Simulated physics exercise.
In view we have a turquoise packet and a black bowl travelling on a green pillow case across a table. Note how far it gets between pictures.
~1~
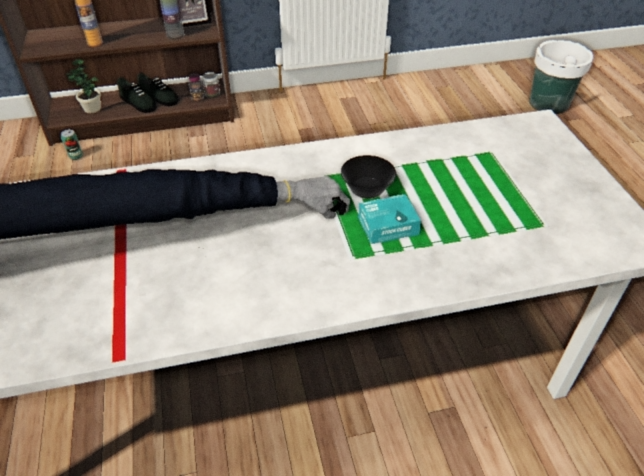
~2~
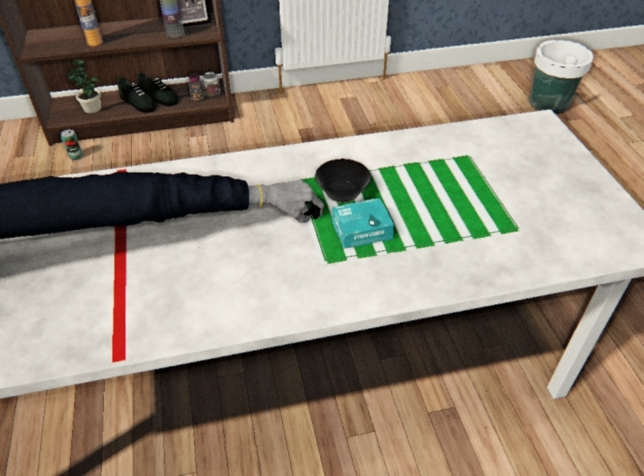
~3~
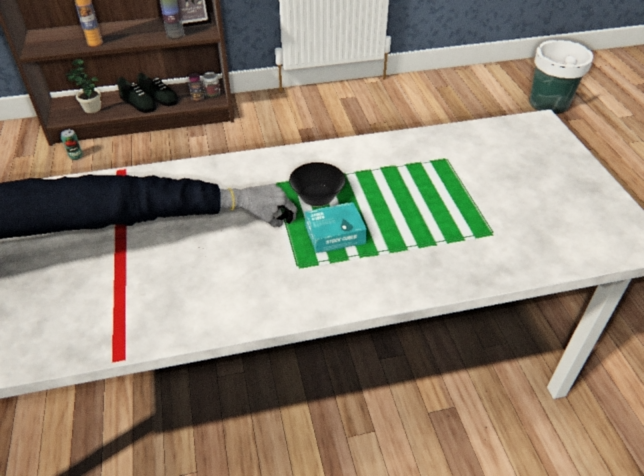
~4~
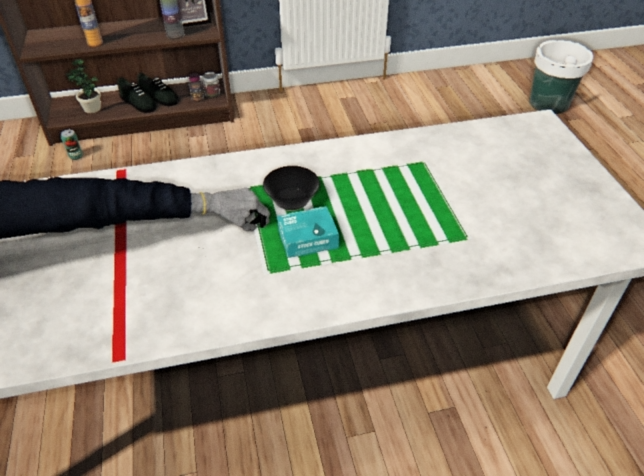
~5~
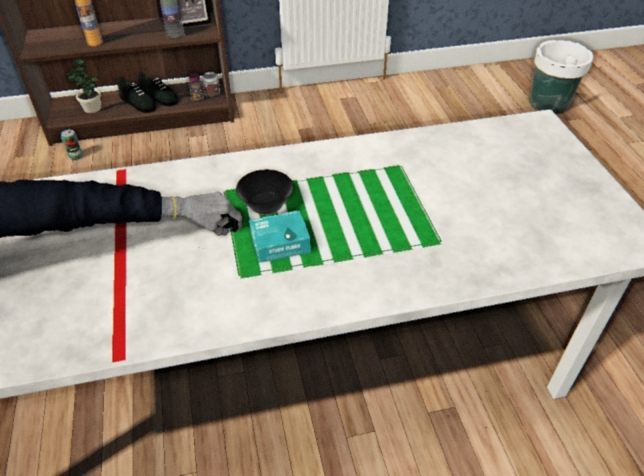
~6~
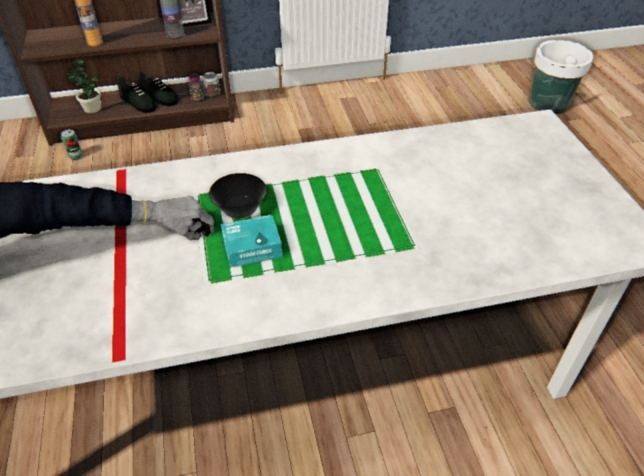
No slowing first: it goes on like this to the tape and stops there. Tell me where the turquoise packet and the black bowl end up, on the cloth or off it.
The turquoise packet ends up off the cloth; the black bowl ends up off the cloth.
Then, 0.10 s past the final frame, hem short of the tape; turquoise packet on the cloth near (194, 250); black bowl on the cloth near (185, 207).
Then, 0.21 s past the final frame, hem at the tape; turquoise packet on the cloth near (134, 260); black bowl on the cloth near (129, 216).
When it is over, hem at the tape; turquoise packet ahead of the hem near (46, 275); black bowl ahead of the hem near (45, 229). The turquoise packet leaves the cloth and the black bowl shoots off the front.
